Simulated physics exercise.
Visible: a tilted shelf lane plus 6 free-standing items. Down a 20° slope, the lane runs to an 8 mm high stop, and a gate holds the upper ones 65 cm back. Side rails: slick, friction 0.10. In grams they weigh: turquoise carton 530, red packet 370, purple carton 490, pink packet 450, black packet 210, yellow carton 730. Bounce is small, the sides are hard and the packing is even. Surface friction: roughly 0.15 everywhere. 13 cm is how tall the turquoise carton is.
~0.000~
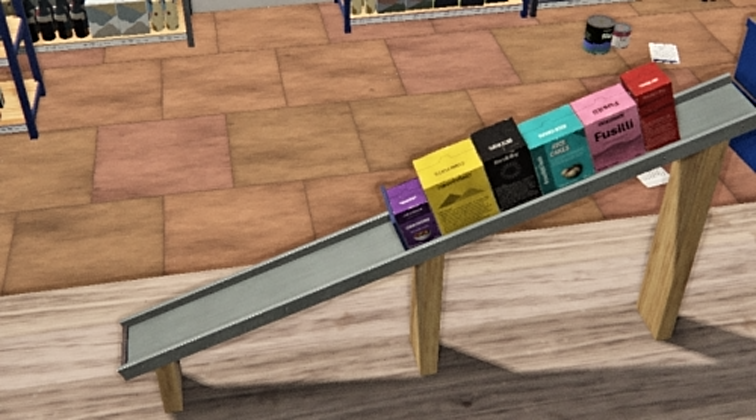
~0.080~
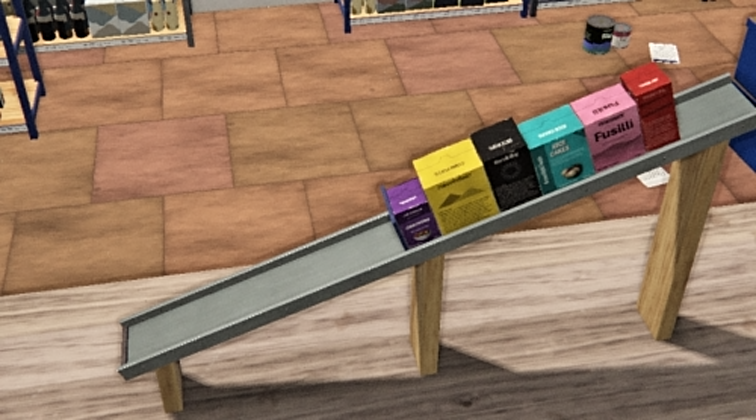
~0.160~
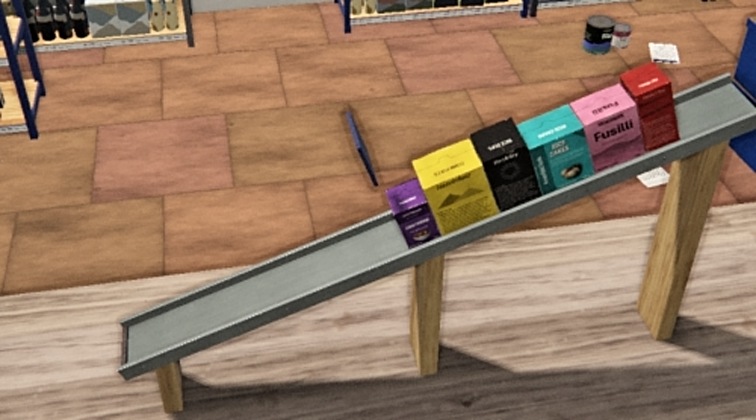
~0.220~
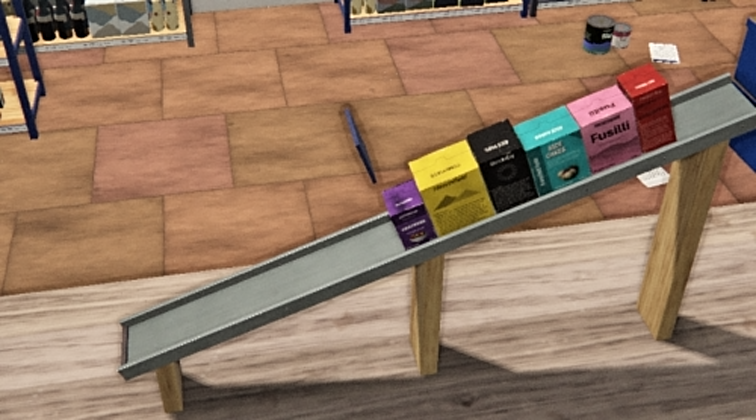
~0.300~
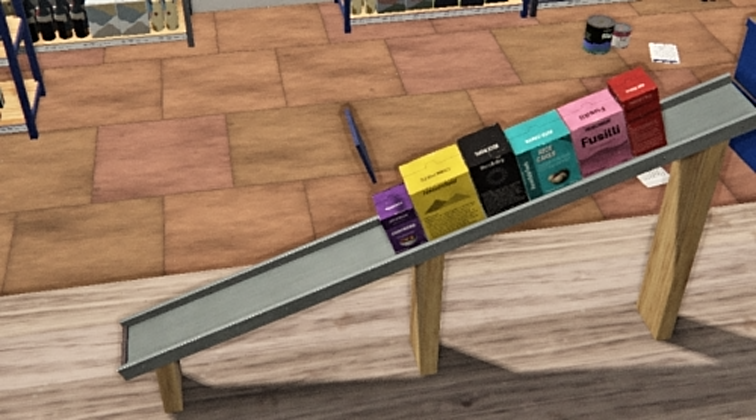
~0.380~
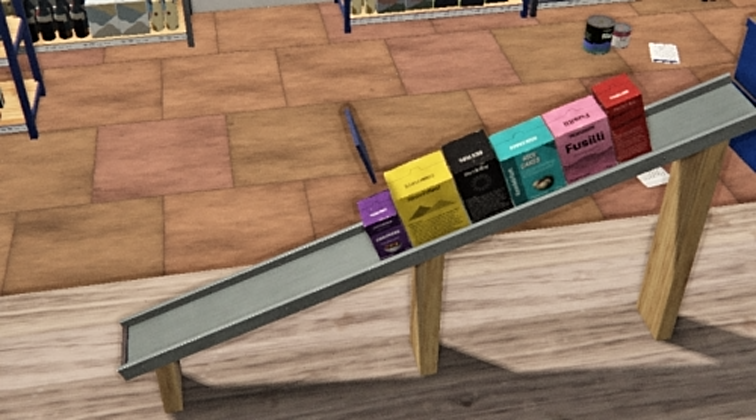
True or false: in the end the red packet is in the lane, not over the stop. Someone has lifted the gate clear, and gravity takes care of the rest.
True.
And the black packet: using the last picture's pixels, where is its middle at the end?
Its middle settles close to pixel (217, 284).
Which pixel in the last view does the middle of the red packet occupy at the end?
It stops at about (377, 234).
After 0.58 s, leader 44 cm from the stop; red packet near (558, 145).
After 0.68 s, leader 34 cm from the stop; red packet near (513, 164).
After 0.88 s, leader 8 cm from the stop; red packet near (397, 210).
After 0.98 s, red packet 11° off its base near (351, 223); purple carton 12° off its base; black packet 10° off its base.
In the end (1.9 s), toppled in the lane, red packet; the other 5 in the lane. In the last view, red packet near (377, 234).
